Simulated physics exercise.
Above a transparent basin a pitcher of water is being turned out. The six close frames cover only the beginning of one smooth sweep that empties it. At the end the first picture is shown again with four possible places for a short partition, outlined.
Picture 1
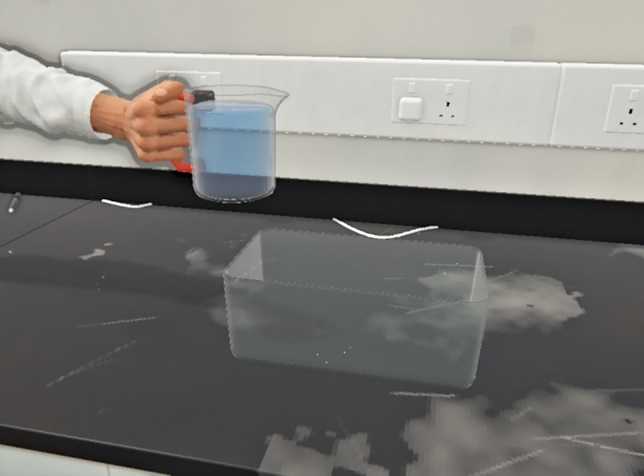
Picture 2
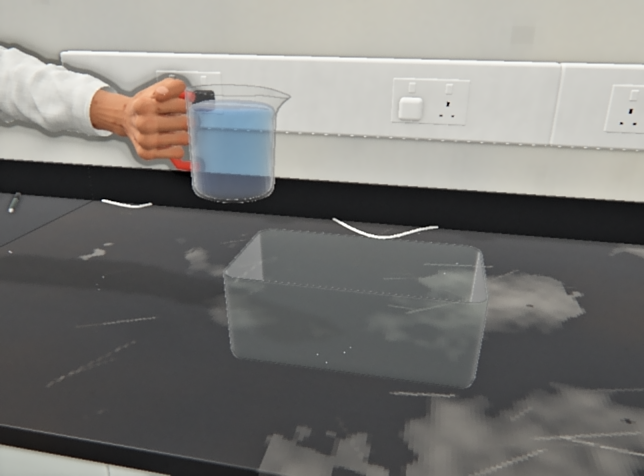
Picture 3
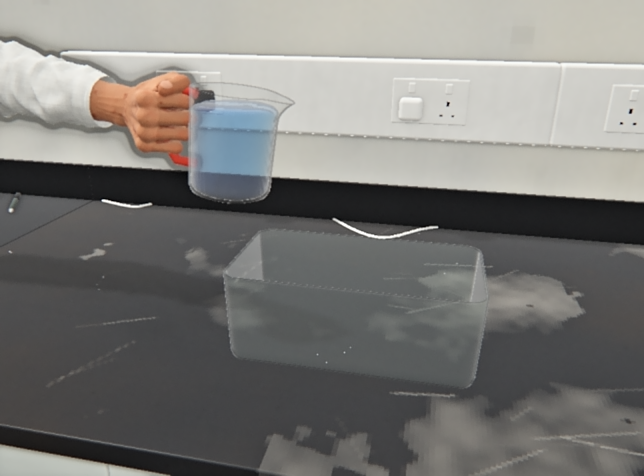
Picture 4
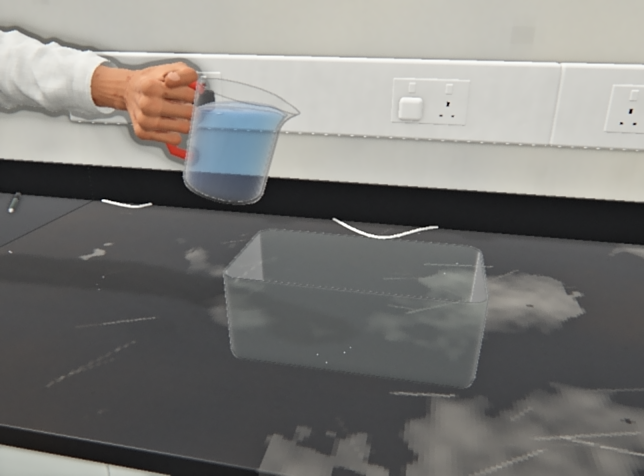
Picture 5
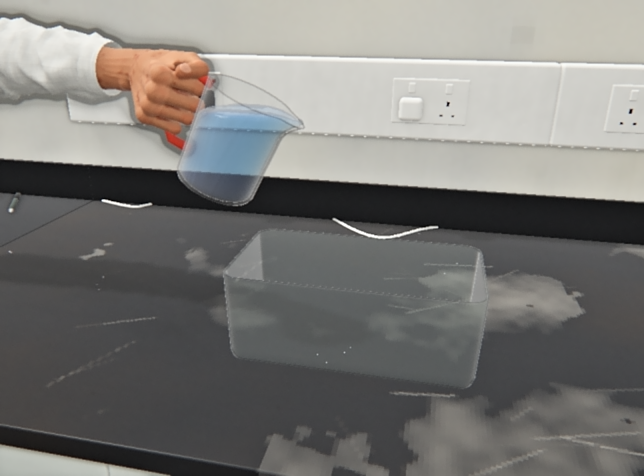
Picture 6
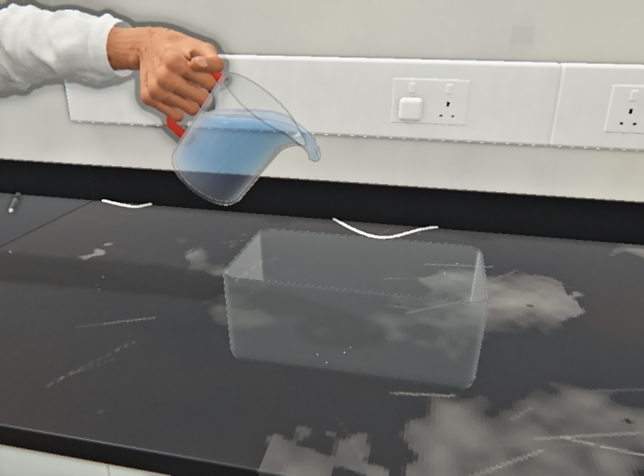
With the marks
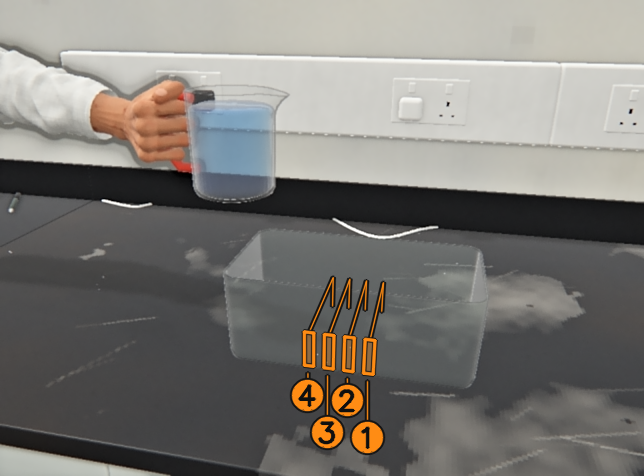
A black, scuffed laboratory-style worktop runs along a pale wall with white sockets, seen from the front and slightly above by a still camera. At the upper left, a hand in a white sleeve grips the red handle of a clear pitcher of blue water, while an empty transparent basin sits near the centre. The hand holds the pitcher upright, then tilts it steadily rightward until water slips over the lip.
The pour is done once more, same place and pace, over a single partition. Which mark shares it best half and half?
Use slot 3.
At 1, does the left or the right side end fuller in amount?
The left one.
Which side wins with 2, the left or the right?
The left side.
On the marked copy, 1 at (367, 381); 2 at (347, 378); 3 at (327, 375); 4 at (307, 373).
With 1, about 90 % ends left of the wall and 4 % right of it; 6 % is lost outside.
With 2, about 80 % ends left of the wall and 14 % right of it; 5 % is lost outside.
With 3, about 51 % ends left of the wall and 48 % right of it.
With 4, about 23 % ends left of the wall and 76 % right of it.
